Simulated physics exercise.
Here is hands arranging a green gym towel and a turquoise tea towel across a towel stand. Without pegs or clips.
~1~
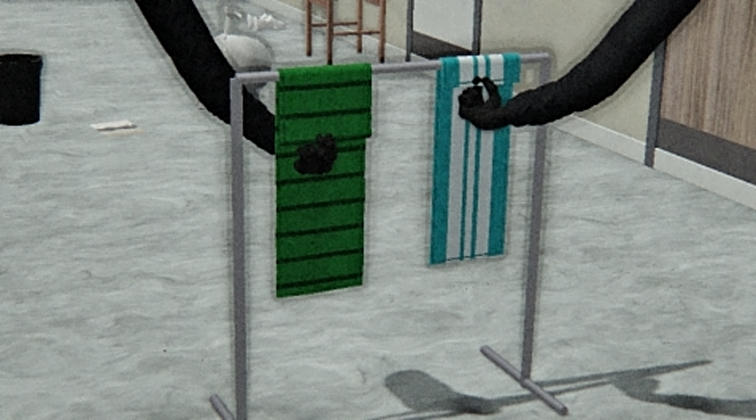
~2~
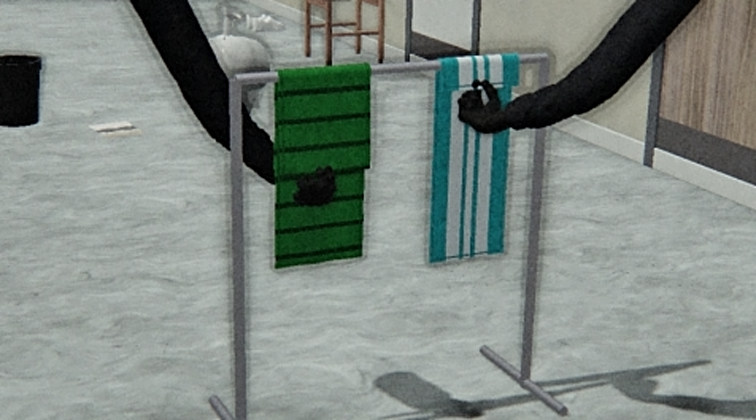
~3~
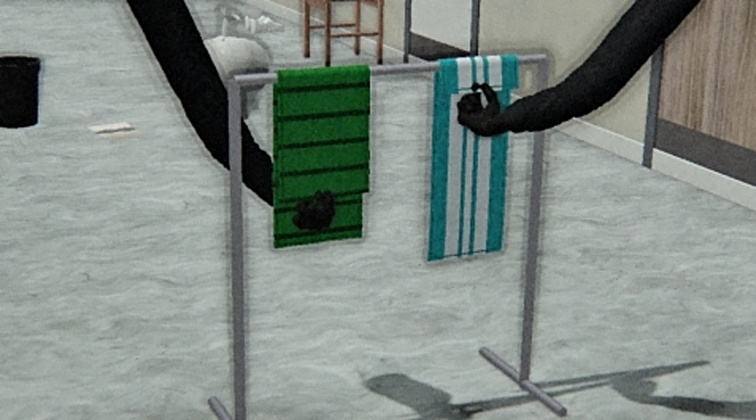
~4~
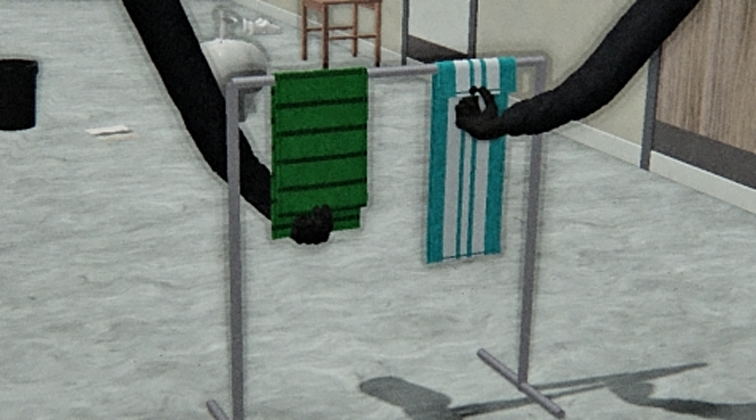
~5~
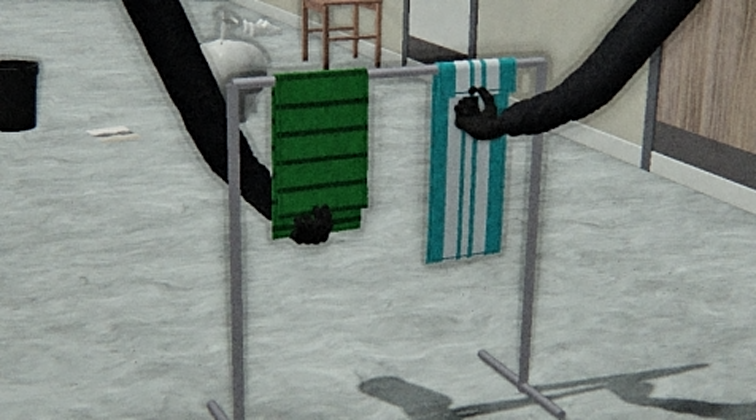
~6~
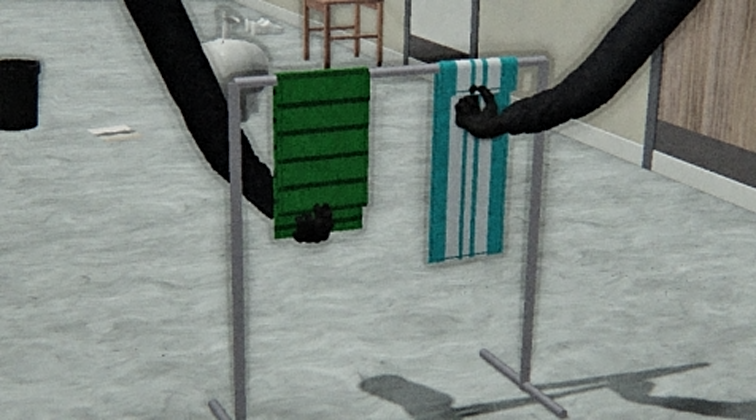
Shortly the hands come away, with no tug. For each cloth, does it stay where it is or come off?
Green gym towel - stays where it is; turquoise tea towel - comes off.
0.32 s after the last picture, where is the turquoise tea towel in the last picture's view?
Roughly (467, 208).
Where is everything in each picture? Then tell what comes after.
Gym towel front hem (357, 134), back hem (349, 283); tea towel front hem (455, 82), back hem (442, 259), in the first picture.
Gym towel front hem (355, 166); tea towel front hem (455, 86), in the second picture.
Gym towel front hem (355, 189); tea towel front hem (454, 89), in the third picture.
Gym towel front hem (353, 204); tea towel front hem (452, 93), in the fourth picture.
Gym towel front hem (352, 204); tea towel front hem (451, 93), in the fifth picture.
Gym towel front hem (353, 203), back hem (348, 225), front almost as long as the back; tea towel front hem (452, 92), back hem (442, 258), front far shorter than the back, in the sixth picture.
Then, 0.32 s after the last picture, gym towel still hanging; tea towel clear of the rail and dropping near (467, 208).
Then, 0.58 s after the last picture, gym towel still hanging; tea towel in a heap on the floor near (457, 387).
Then, 1.20 s after the last picture, gym towel still hanging; tea towel in a heap on the floor near (459, 396).
At rest, gym towel still hanging; tea towel in a heap on the floor near (459, 396). The green gym towel keeps its place and the turquoise tea towel slides off.
